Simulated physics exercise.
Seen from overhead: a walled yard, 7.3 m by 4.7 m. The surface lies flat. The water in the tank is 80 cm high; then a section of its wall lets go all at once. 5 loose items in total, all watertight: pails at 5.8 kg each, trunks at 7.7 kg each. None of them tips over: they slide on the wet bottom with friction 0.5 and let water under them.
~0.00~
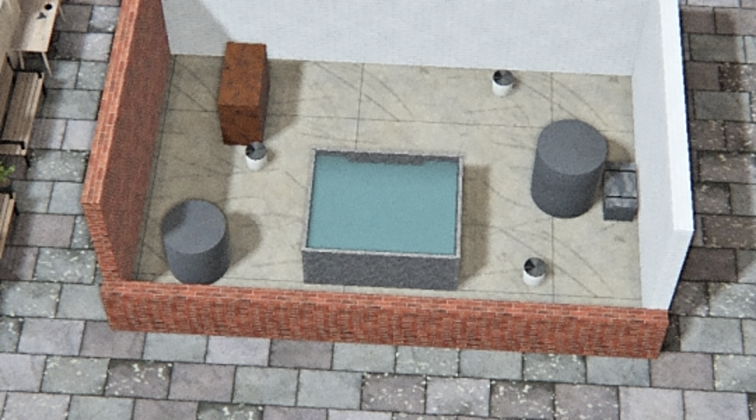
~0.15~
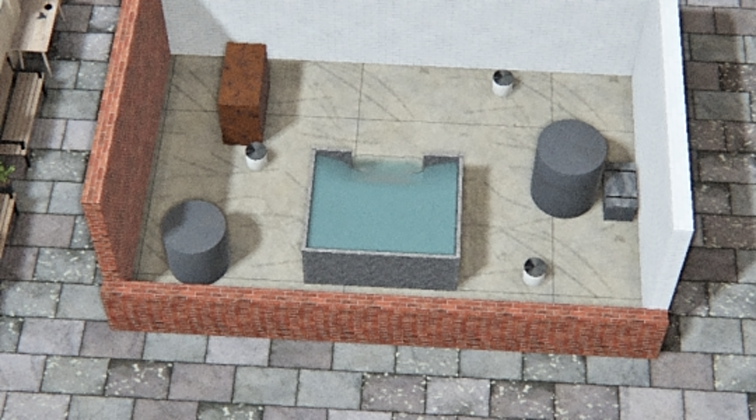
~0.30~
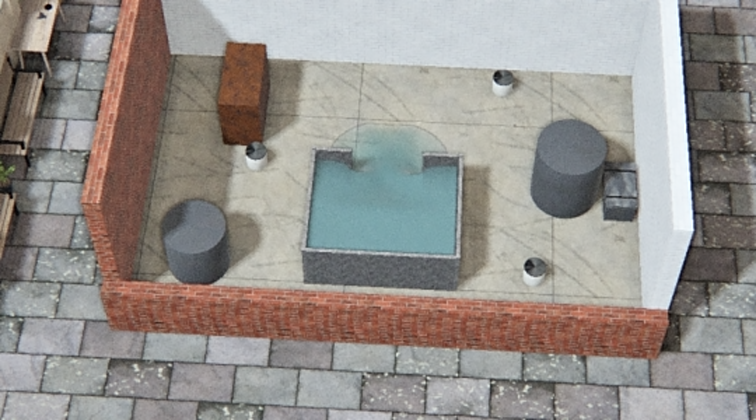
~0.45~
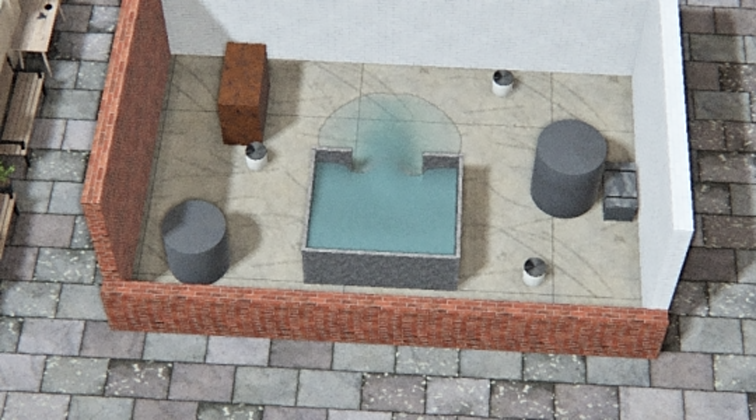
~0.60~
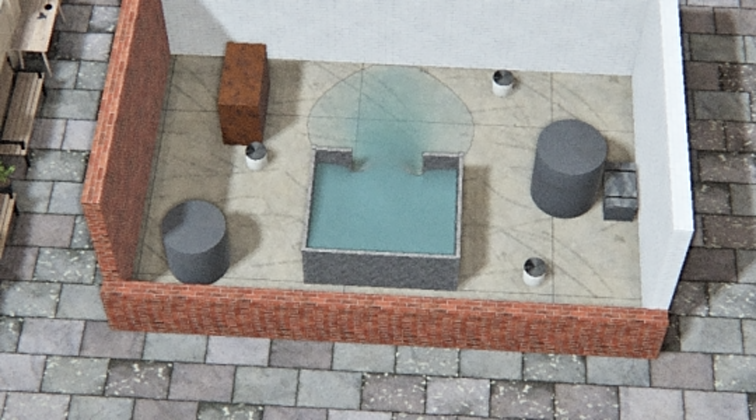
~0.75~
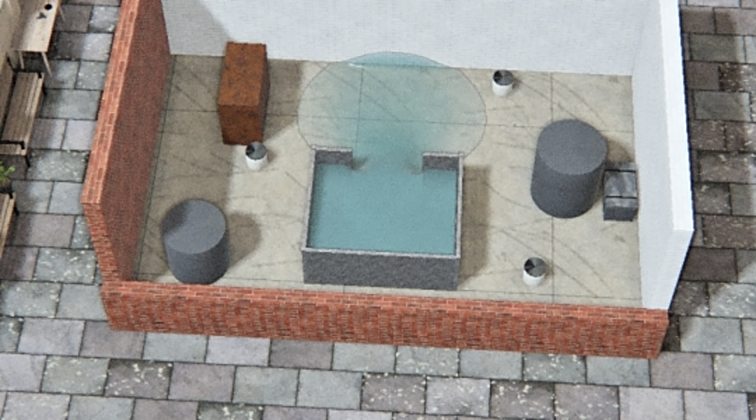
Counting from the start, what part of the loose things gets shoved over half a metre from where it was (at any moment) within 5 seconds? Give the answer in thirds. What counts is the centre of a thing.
One to two thirds.
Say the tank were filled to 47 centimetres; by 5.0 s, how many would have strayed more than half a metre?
In that case the number is 1.
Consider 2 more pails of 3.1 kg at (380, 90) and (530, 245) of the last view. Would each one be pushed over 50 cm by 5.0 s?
Above, below.
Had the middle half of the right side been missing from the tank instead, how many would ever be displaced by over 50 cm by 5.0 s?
Then it comes to 4.
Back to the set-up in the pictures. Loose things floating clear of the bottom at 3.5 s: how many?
Count: 2.
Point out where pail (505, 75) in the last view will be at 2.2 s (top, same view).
It ends up close to (624, 106).
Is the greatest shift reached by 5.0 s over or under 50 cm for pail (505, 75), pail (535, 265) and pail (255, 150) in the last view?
First exceeding it, second falling below it, third falling below it.
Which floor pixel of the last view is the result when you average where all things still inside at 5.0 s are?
I'd say about (503, 256) in the last view.
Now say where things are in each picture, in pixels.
A pail at (503, 77), on the bottom; a pail is out of sight; water covers 3.5 m2; 0 of 5 have shifted, in the first picture.
A pail at (503, 77), on the bottom; a pail is out of sight; water covers 4.2 m2; 0 of 5 have shifted, in the second picture.
A pail at (503, 77) rests on the ground; a pail is out of sight; water covers 5.2 m2; 0 of 5 have shifted, in the third picture.
A pail at (503, 77), on the bottom; a pail is out of sight; water covers 6.5 m2; 0 of 5 have shifted, in the fourth picture.
A pail at (503, 77), on the bottom; a pail is out of sight; 7.9 m2 under water; 0 of 5 have shifted, in the fifth picture.
A pail at (503, 77) rests on the ground; a pail is out of sight; water covers 8.9 m2; 0 of 5 have shifted, in the sixth picture.
After 1.1 s 0 of 5 are over 50 cm from their spots; 0 afloat.
After 2.2 s 1 of 5 are over 50 cm from their spots; 0 afloat.
After 3.5 s 3 of 5 are over 50 cm from their spots; 2 afloat.
After 5.0 s 3 of 5 are over 50 cm from their spots, and 3 have been at some point; 2 afloat.
